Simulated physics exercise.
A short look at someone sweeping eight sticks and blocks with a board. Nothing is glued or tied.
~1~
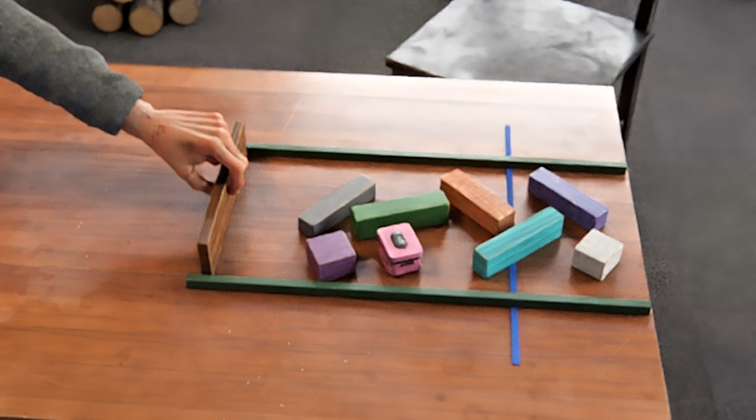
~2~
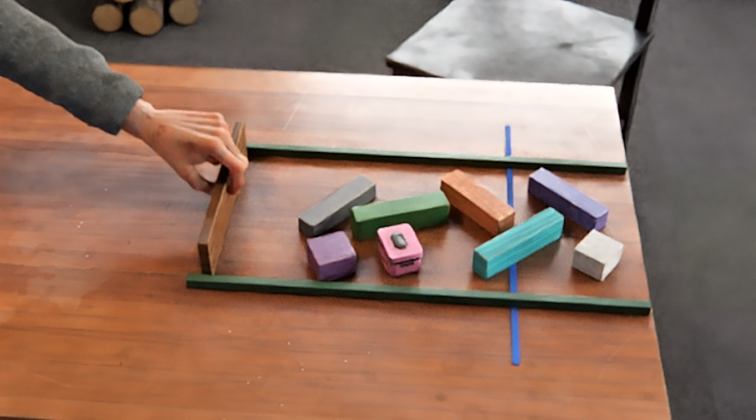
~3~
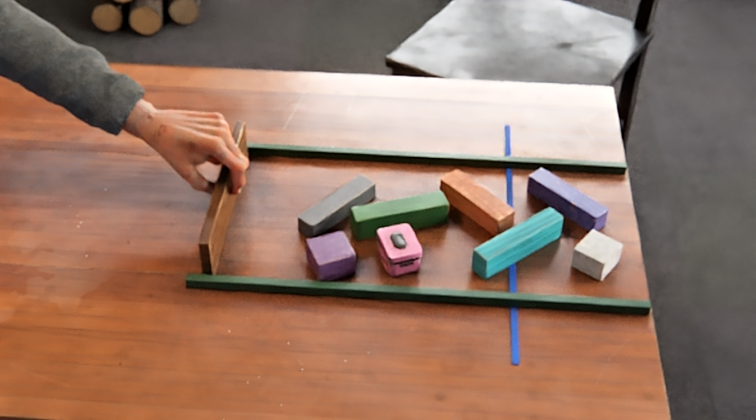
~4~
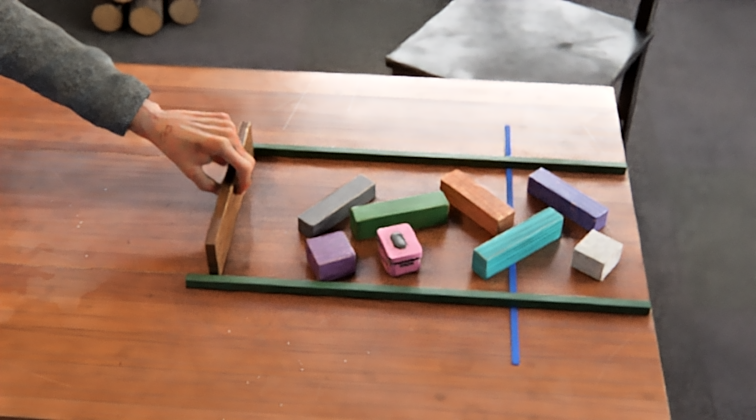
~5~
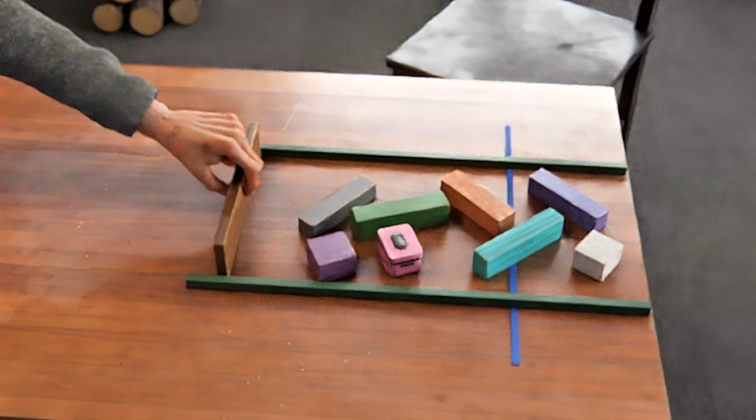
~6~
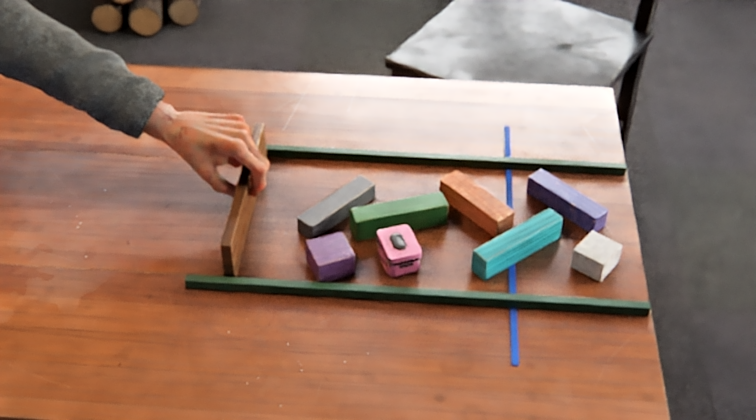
A hand sliding an upright wooden board slightly right between two dark green rails, toward coloured blocks lying still on a table.
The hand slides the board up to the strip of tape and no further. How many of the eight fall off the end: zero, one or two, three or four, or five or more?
The number that fall off is zero.
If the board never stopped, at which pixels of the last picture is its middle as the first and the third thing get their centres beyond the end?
Its middle is around (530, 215) and later (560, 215).
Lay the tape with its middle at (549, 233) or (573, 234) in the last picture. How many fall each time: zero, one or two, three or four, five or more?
For each place: 1 or 2; 3 or 4.
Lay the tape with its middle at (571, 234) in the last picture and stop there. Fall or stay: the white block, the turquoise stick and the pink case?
The white block is lost, the turquoise stick goes over, the pink case holds on.
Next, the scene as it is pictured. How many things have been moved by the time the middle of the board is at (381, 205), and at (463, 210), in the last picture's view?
By then 5, and 7.
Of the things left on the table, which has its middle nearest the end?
Foremost is the white block.
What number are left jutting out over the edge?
That would be 2.
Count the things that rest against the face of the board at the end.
It touches 2.
A little later, none off yet; white block at rest near (596, 256); blue bar at rest near (566, 201); turquoise stick at rest near (518, 244).
Next, none off yet; white block at rest near (596, 256); blue bar shifted a little near (577, 196); turquoise stick shifted a little near (531, 251).
When it is over, the number that fall off is zero.
